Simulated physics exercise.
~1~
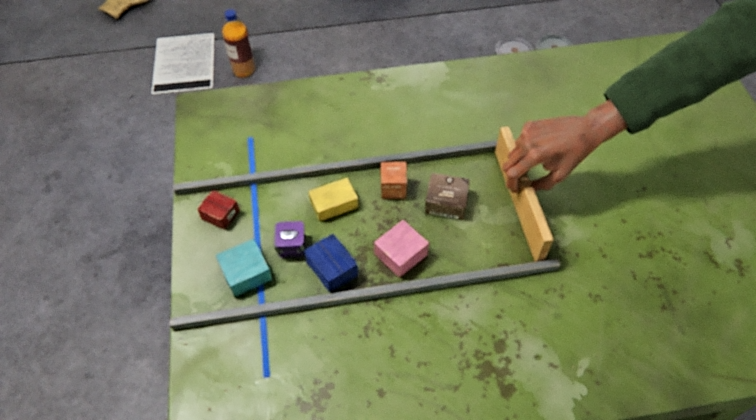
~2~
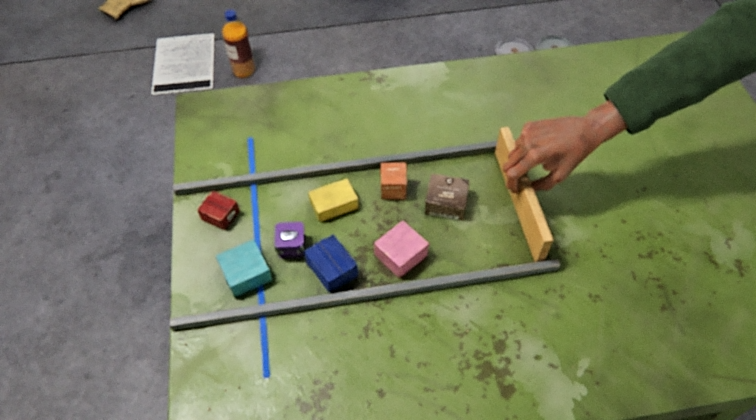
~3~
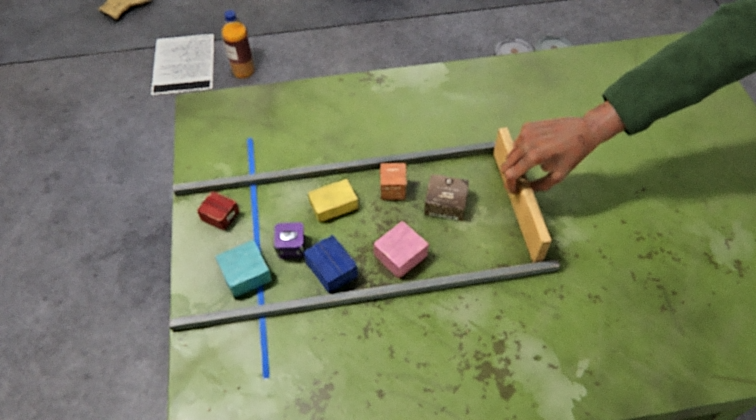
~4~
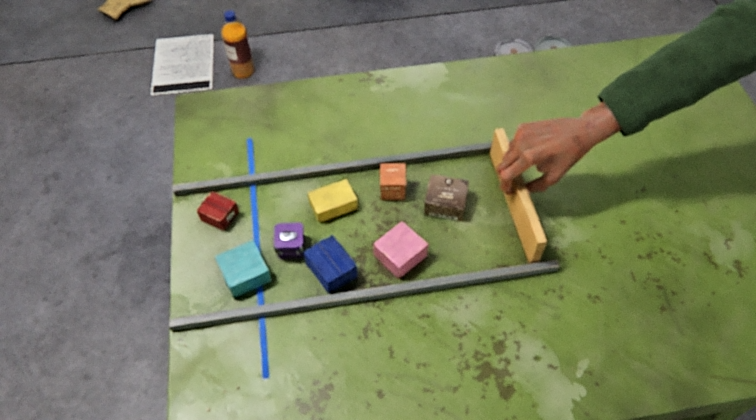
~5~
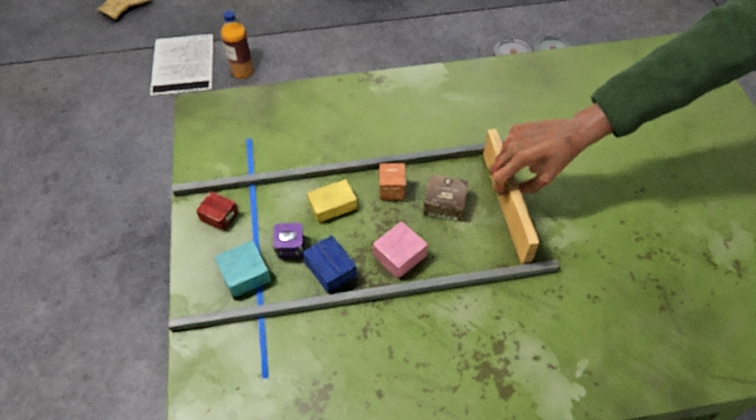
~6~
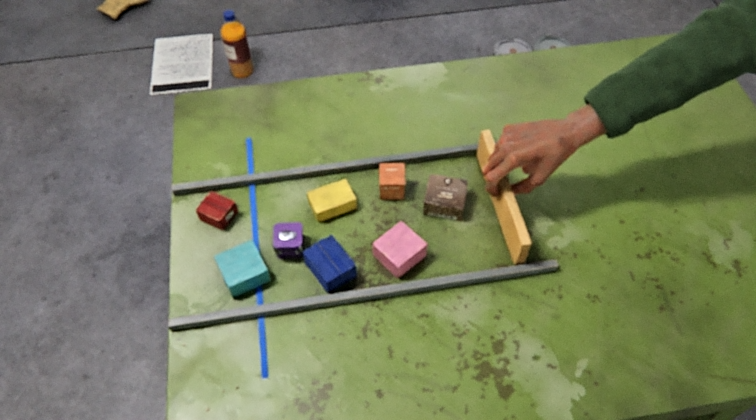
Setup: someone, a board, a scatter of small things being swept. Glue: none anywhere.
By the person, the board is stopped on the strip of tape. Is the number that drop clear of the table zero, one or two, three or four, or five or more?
Well, a single one or a pair drops off the table this time.
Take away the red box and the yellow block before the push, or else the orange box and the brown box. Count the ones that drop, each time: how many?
Result: 1 in the first case, with 1 in the second.
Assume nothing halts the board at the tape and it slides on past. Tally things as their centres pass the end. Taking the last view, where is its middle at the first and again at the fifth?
About (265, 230), then about (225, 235).
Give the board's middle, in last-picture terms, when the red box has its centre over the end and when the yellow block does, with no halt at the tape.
Approx. (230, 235) for the first, approx. (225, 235) for the second.
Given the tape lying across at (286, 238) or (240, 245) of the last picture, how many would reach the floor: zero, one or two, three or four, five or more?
In order: None at all, then one or two.
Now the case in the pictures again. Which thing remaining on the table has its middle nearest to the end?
Result: Red box.
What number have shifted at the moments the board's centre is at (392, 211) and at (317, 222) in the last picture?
That makes 4 at the first spot and 7 at the second.
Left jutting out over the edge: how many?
I get 0.
Early on, none off yet; red box at rest near (217, 211); turquoise block at rest near (243, 268); purple case at rest near (289, 241).
A while later, none off yet; red box at rest near (217, 211); turquoise block moving near (238, 268); purple case moving near (280, 243).
Finally, the number that fall off is one or two; lost, turquoise block.
